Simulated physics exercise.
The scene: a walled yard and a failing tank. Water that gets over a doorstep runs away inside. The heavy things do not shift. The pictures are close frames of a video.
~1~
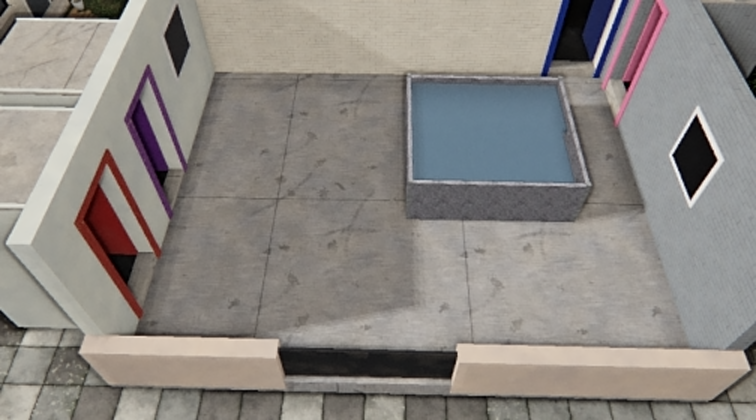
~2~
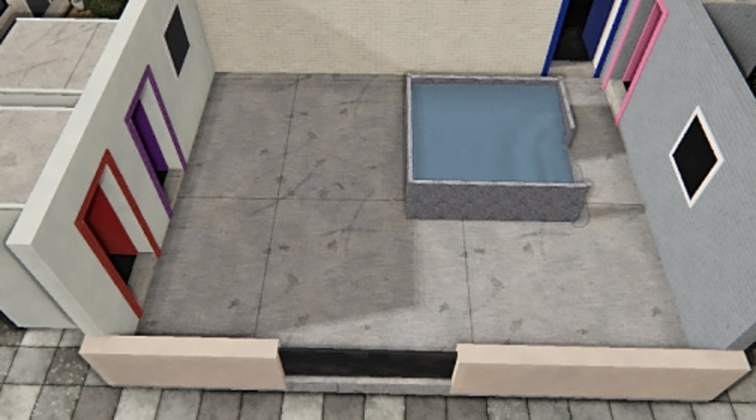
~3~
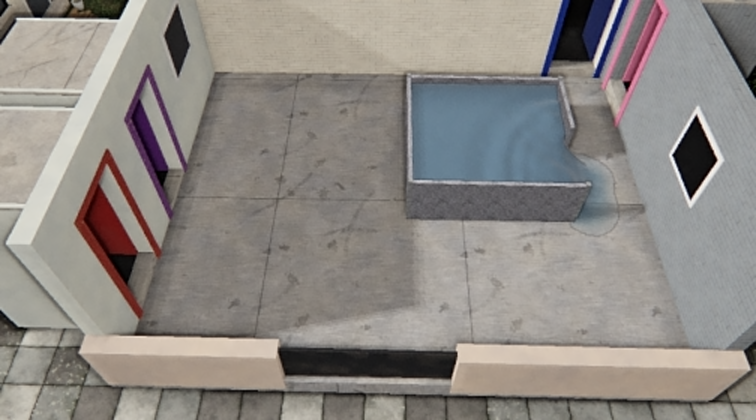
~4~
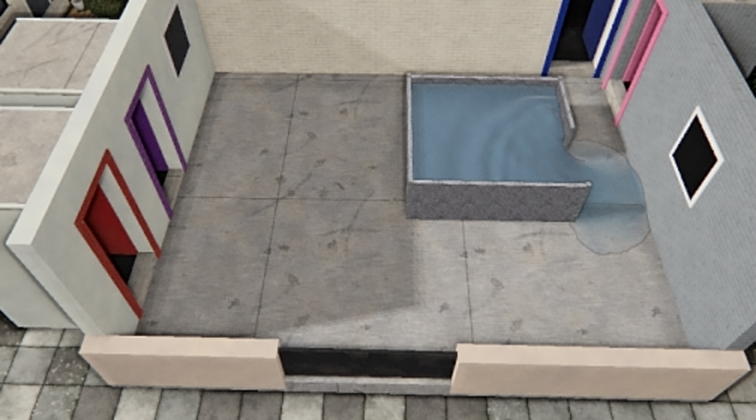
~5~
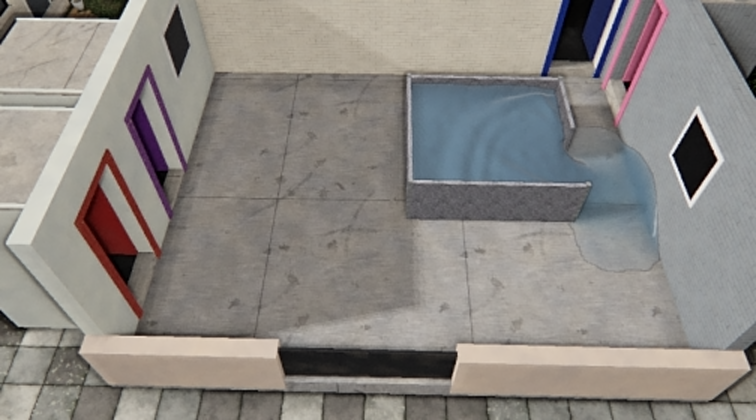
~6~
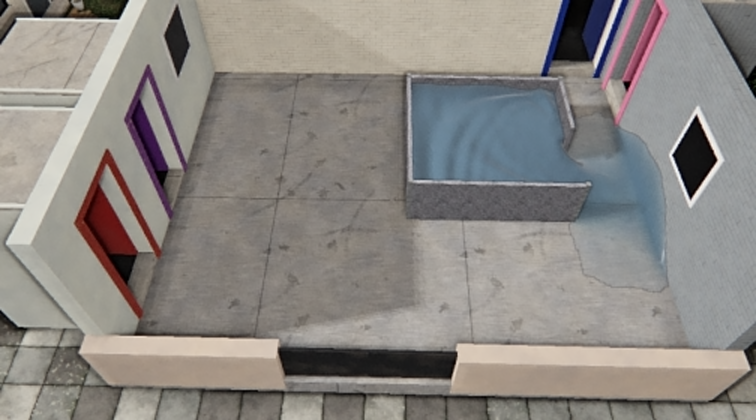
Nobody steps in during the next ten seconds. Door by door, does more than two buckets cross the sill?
One by one: The purple door takes more than that; the red door stays under that; the blue door takes more than that; the pink door stays under that.
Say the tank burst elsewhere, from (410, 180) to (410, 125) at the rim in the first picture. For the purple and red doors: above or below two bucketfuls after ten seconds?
Then: The purple door passes that mark; the red door goes over.
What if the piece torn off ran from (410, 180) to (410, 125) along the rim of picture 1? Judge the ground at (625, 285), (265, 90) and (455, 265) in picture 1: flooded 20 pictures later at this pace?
In that order: Not flooded, wet, no water.
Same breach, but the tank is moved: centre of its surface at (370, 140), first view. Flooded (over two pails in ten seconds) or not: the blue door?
The blue door lets more in.
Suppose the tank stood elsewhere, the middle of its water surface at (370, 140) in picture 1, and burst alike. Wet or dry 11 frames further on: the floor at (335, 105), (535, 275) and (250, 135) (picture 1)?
One after the other: Dry, wet, no water.
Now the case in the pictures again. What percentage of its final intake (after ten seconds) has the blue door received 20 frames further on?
About 70 per cent.
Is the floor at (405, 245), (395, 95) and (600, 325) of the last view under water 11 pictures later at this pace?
In turn: Dry, free of water, covered.
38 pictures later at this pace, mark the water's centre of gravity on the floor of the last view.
Close to (446, 191).
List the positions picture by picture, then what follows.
The first frame shows still water in the tank at (491, 130).
In the second frame, water pours out at (568, 181) and has run to (575, 225).
In the third frame, water pours out at (567, 182) and has run to (600, 231).
In the fourth frame, water pours out at (567, 183) and has run to (627, 161).
In the fifth frame, the front is at (657, 255), out from the gap at (567, 183).
In the sixth frame, the front is at (665, 278), out from the gap at (567, 182).
A moment on, water covers 15 % of the floor; the purple door not reached, the red door not reached, the blue door wet at the sill, nothing in, the pink door wet at the sill, nothing in.
Next, water covers 25 % of the floor; the purple door not reached, the red door not reached, the blue door over two buckets in, the pink door wet at the sill, nothing in.
Then, water covers 55 % of the floor; the purple door not reached, the red door not reached, the blue door far over two buckets in, the pink door wet at the sill, nothing in.
Later, water covers 95 % of the floor; the purple door under two buckets in, the red door under two buckets in, the blue door far over two buckets in, the pink door wet at the sill, nothing in.
In the end, water covers 100 % of the floor; the purple door far over two buckets in, the red door under two buckets in, the blue door far over two buckets in, the pink door wet at the sill, nothing in.
